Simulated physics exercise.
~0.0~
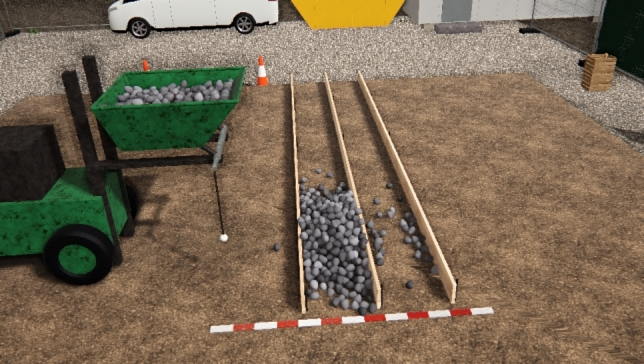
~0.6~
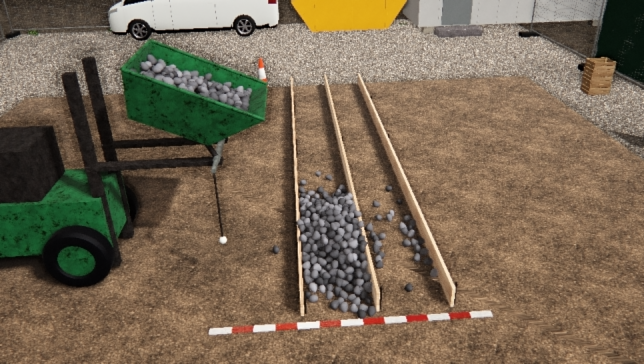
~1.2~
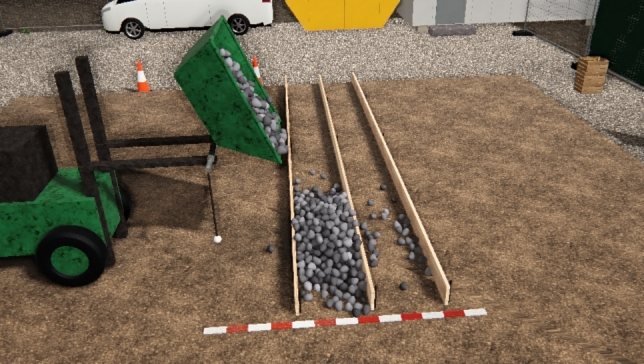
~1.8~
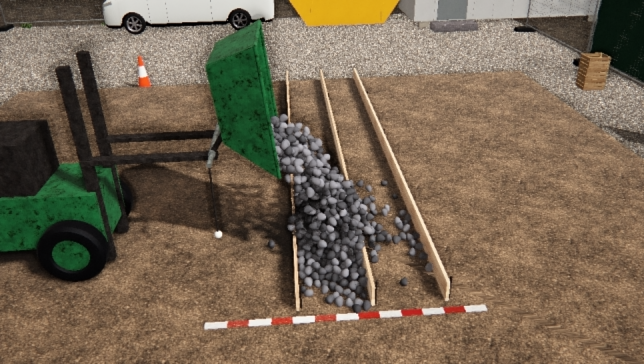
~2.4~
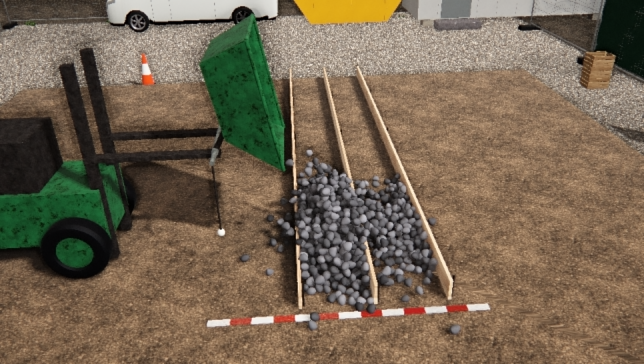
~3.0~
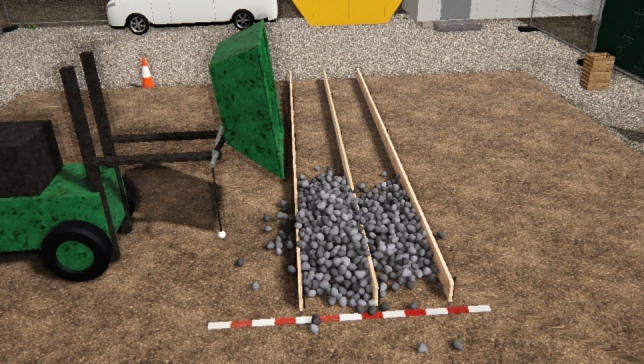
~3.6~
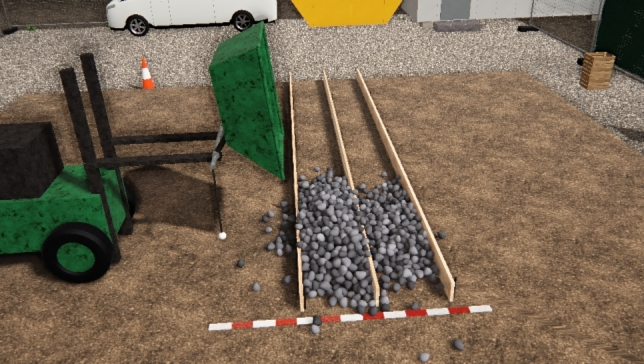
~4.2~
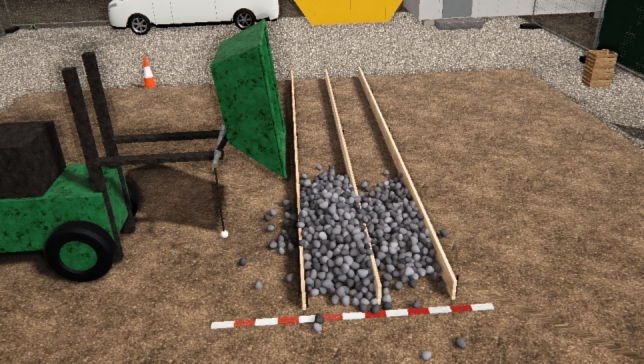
We see a green fork truck tip its raised skip steeply to the right, pouring rounded grey stones onto an earlier pile between wooden boards. The stones spread across both bays, a few scatter outside, and the heap settles while the emptied skip stays tilted.
